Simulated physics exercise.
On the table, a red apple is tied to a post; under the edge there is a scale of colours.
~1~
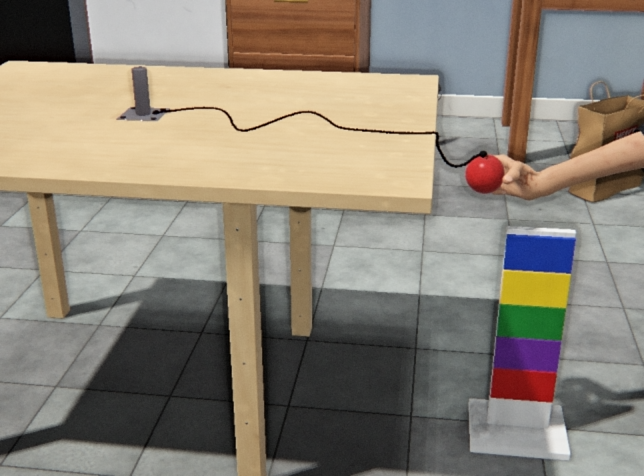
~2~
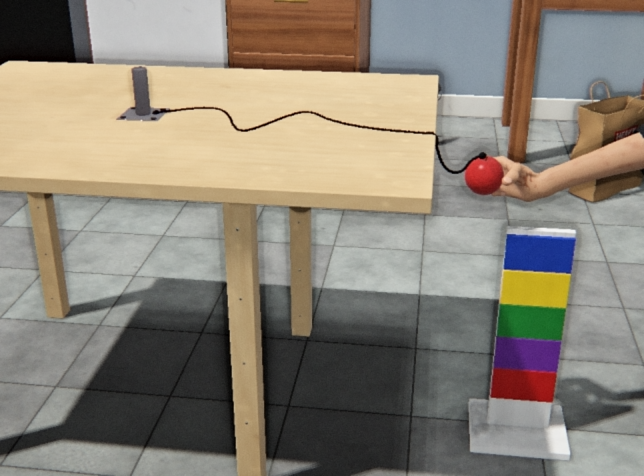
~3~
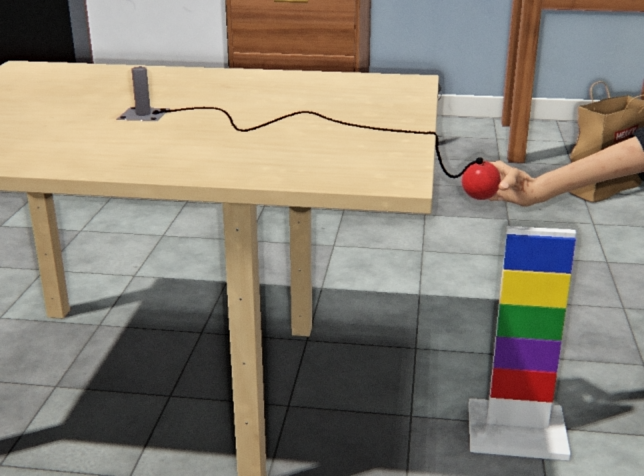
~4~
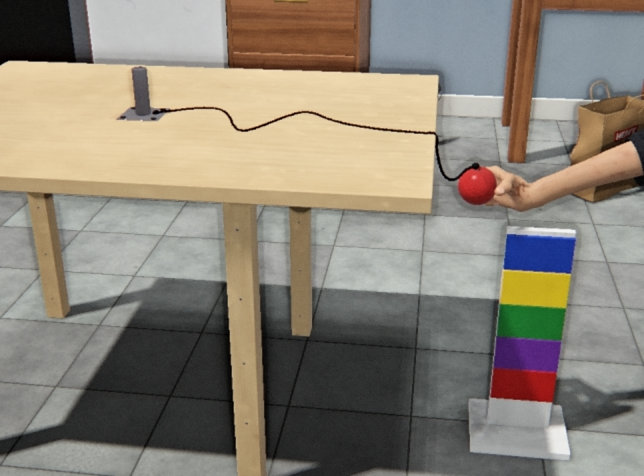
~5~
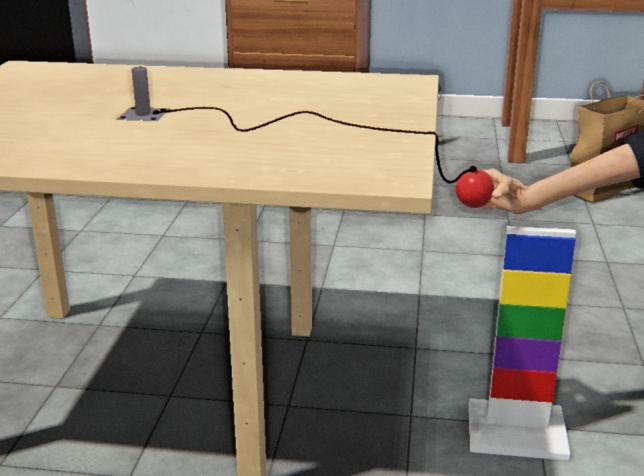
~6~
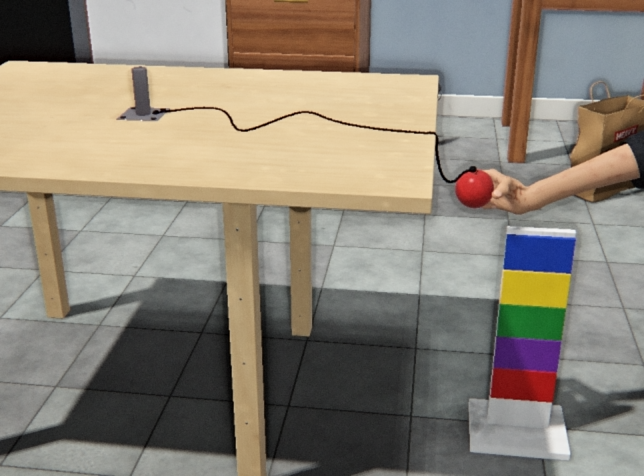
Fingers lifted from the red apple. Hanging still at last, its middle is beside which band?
Its middle is beside green.
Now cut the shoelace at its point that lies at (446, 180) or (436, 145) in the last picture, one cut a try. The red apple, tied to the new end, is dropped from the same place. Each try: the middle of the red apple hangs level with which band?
Yellow; blue.
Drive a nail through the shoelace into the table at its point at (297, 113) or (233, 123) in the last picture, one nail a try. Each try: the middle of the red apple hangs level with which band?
Results, in sequence: Blue / yellow.
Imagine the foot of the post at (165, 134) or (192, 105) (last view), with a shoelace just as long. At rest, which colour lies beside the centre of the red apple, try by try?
Trial 1 - purple; trial 2 - purple.
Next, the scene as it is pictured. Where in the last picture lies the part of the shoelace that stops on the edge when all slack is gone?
About (344, 123).
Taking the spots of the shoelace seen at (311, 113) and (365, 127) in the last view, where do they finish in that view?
I'd put the first at about (388, 127) and the other at about (435, 159).
A little later, apple near (440, 286); level with yellow.
Next, apple near (408, 304); level with green.
When it is over, apple near (426, 311); level with green. Its centre hangs level with the green band.
